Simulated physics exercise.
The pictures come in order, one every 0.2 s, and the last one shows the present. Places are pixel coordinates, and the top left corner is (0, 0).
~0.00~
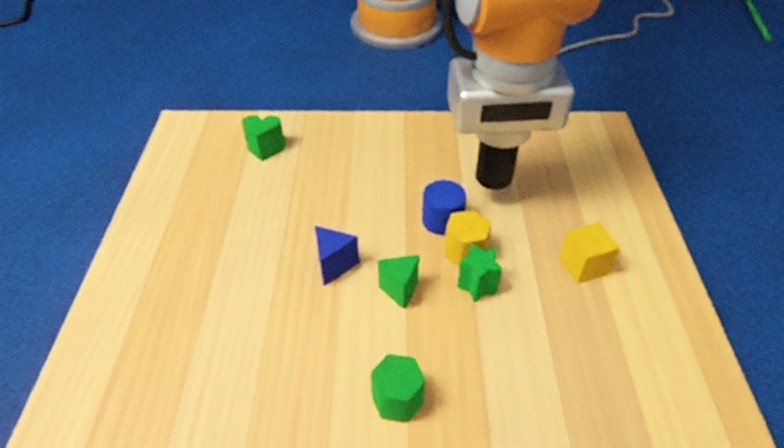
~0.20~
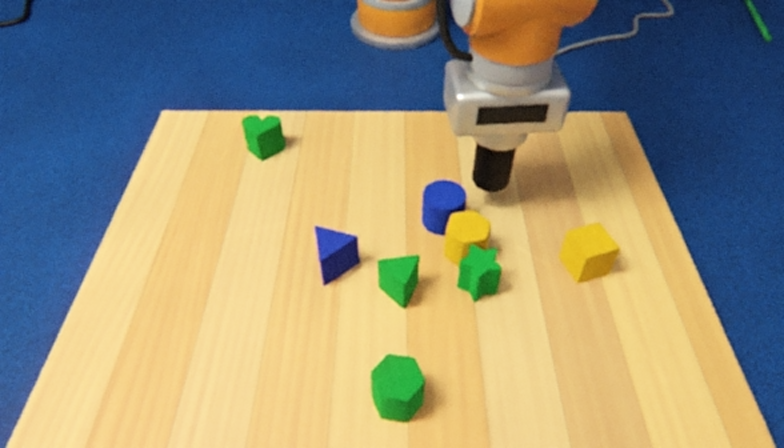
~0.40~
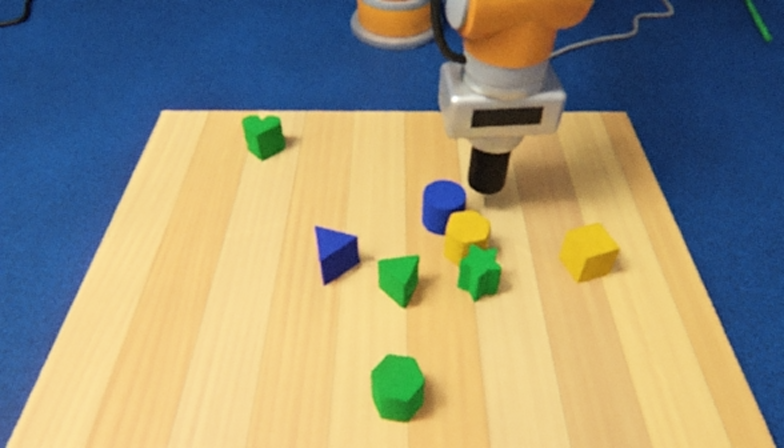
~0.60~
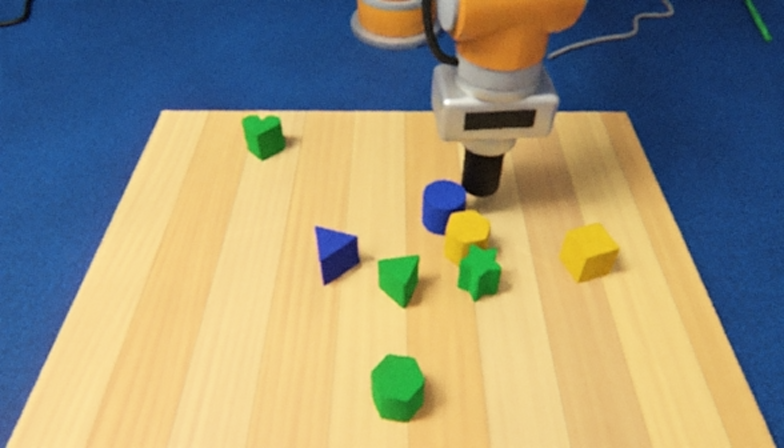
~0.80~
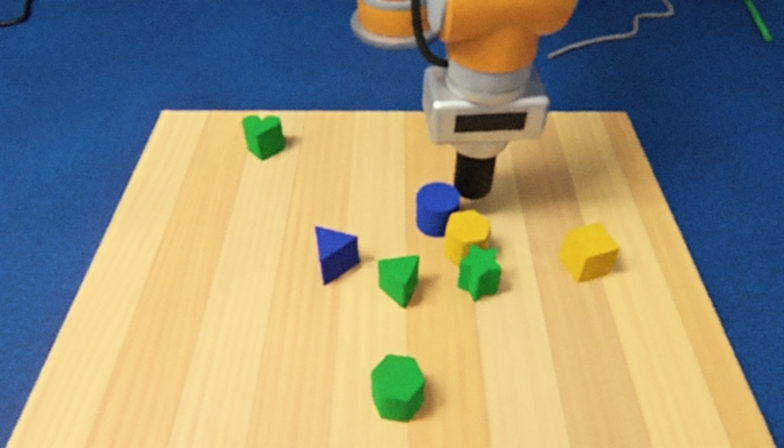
The robot arm's black rod slid slowly left across the wooden board, then nudged the blue cylinder slightly left, while the yellow hexagon, green star and other scattered green, blue and yellow blocks stayed still.
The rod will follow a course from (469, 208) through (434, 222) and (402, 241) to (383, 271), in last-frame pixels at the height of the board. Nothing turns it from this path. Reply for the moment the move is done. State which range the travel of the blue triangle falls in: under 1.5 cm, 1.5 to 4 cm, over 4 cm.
Answer: 1.5 to 4 cm.
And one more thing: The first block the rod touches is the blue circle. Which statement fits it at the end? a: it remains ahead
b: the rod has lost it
The correct letter is a.
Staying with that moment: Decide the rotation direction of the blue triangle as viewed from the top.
Seen from above, its turn is clockwise.
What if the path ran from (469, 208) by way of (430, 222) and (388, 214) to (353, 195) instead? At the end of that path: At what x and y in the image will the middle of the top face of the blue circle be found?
About (372, 216).
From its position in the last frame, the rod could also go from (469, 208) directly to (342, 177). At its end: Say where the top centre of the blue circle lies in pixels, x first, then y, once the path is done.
It ends at (412, 197).
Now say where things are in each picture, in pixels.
The first picture shows lower end of the rod (493, 179), tops of blocks, blue triangle (331, 240), green triangle (401, 266), blue circle (445, 194).
The second picture shows rod (490, 181), blocks as before.
The third picture shows rod (486, 183), blocks as before.
The fourth picture shows rod (480, 186), blocks as before.
The fifth picture shows rod (472, 188), blue triangle (331, 240), green triangle (401, 266), blue circle (439, 196).
What follows on the original path. One third of the way, rod (435, 202); blue circle (400, 212).
Two thirds of the way, rod (402, 222); blue triangle (324, 244), turned 25° clockwise; blue circle (365, 233).
At the end, rod (383, 251); blue triangle (303, 254), turned 80° clockwise; green triangle not moved; blue circle (341, 260).
